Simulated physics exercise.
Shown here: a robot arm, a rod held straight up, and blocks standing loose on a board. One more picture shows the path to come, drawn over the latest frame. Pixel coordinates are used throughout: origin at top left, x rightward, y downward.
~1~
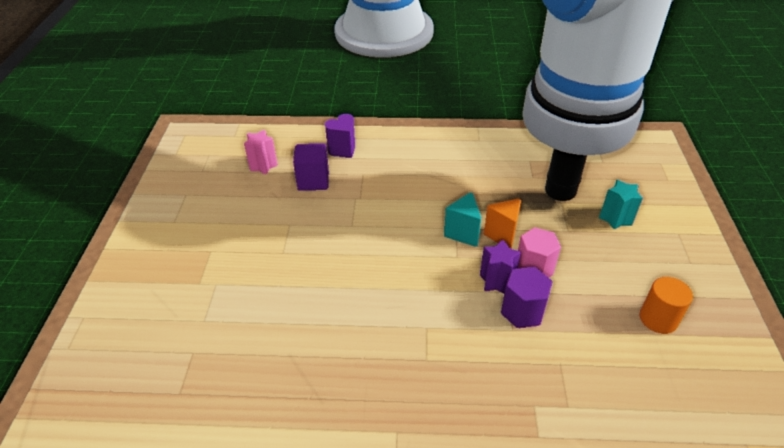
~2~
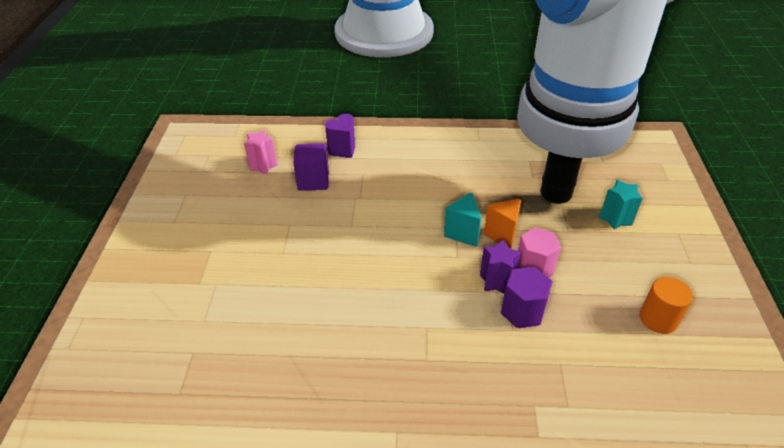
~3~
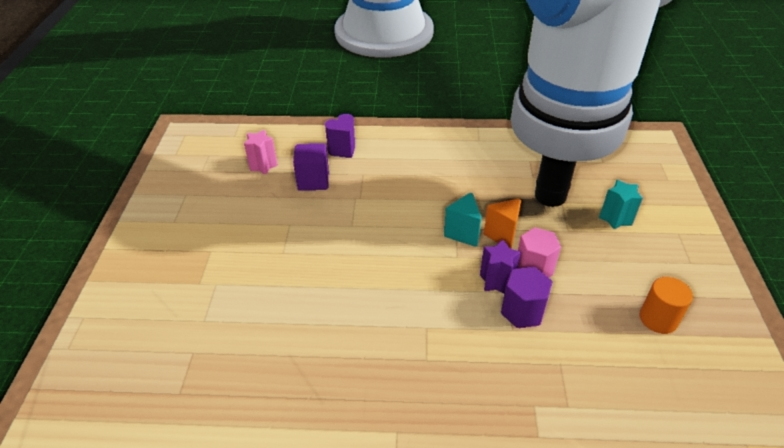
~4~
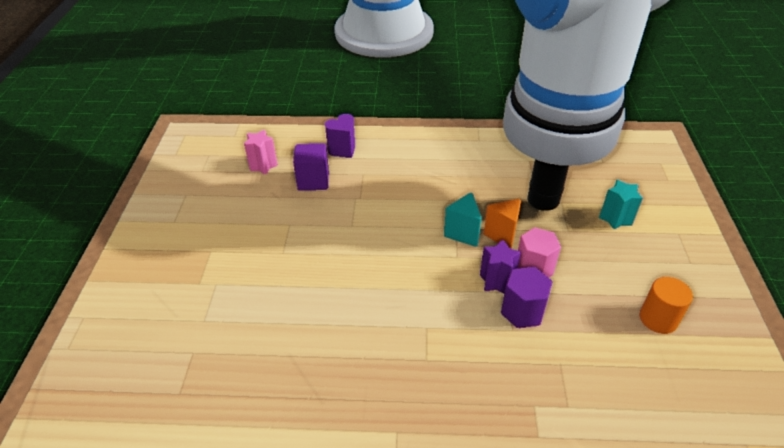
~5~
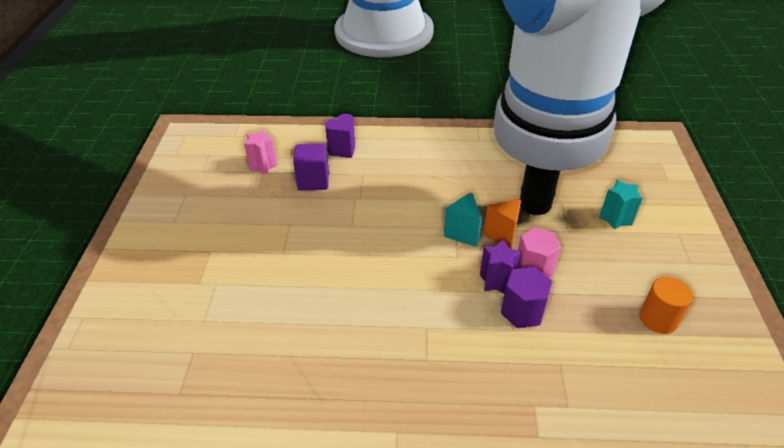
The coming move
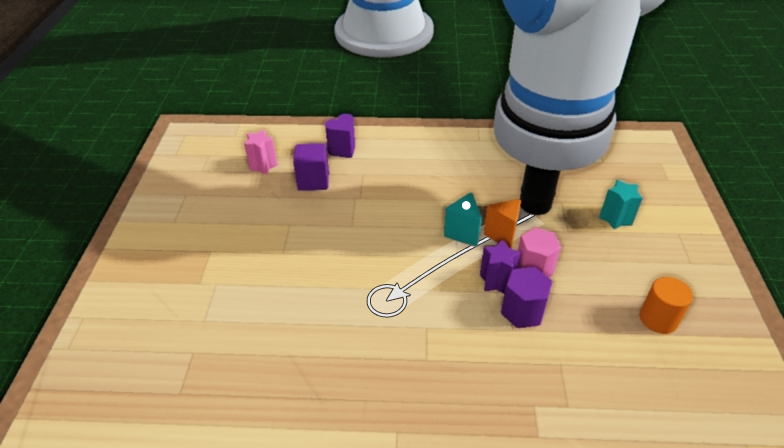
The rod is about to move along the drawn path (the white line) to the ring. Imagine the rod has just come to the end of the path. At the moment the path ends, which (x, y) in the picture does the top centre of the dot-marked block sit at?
The centre of its top face lies at (439, 211).
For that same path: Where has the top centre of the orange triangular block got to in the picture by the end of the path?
At (465, 253).
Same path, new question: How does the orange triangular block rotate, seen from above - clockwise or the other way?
It goes anticlockwise.
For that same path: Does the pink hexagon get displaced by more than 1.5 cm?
No, that is not how it ends up.
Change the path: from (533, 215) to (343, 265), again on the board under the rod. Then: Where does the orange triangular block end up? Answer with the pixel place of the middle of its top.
The centre of its top will be at (481, 225).
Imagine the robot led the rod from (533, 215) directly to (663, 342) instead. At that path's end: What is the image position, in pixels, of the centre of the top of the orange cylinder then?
(719, 313)
Path on the board, from (533, 215) by way of (462, 252) to (387, 300); the dot is on the turquoise triangular block.
On the path given first. One third of the way, rod at (487, 230); turquoise triangular block at (460, 208), turned 30° clockwise; orange triangular block at (480, 234), turned 45° anticlockwise.
Two thirds of the way, rod at (437, 258); turquoise triangular block at (439, 211), turned 60° clockwise; orange triangular block at (465, 253).
At the end, rod at (387, 292); turquoise triangular block at (439, 211), turned 60° clockwise; purple star block in place; orange triangular block at (465, 253), turned 145° anticlockwise; pink hexagon in place.
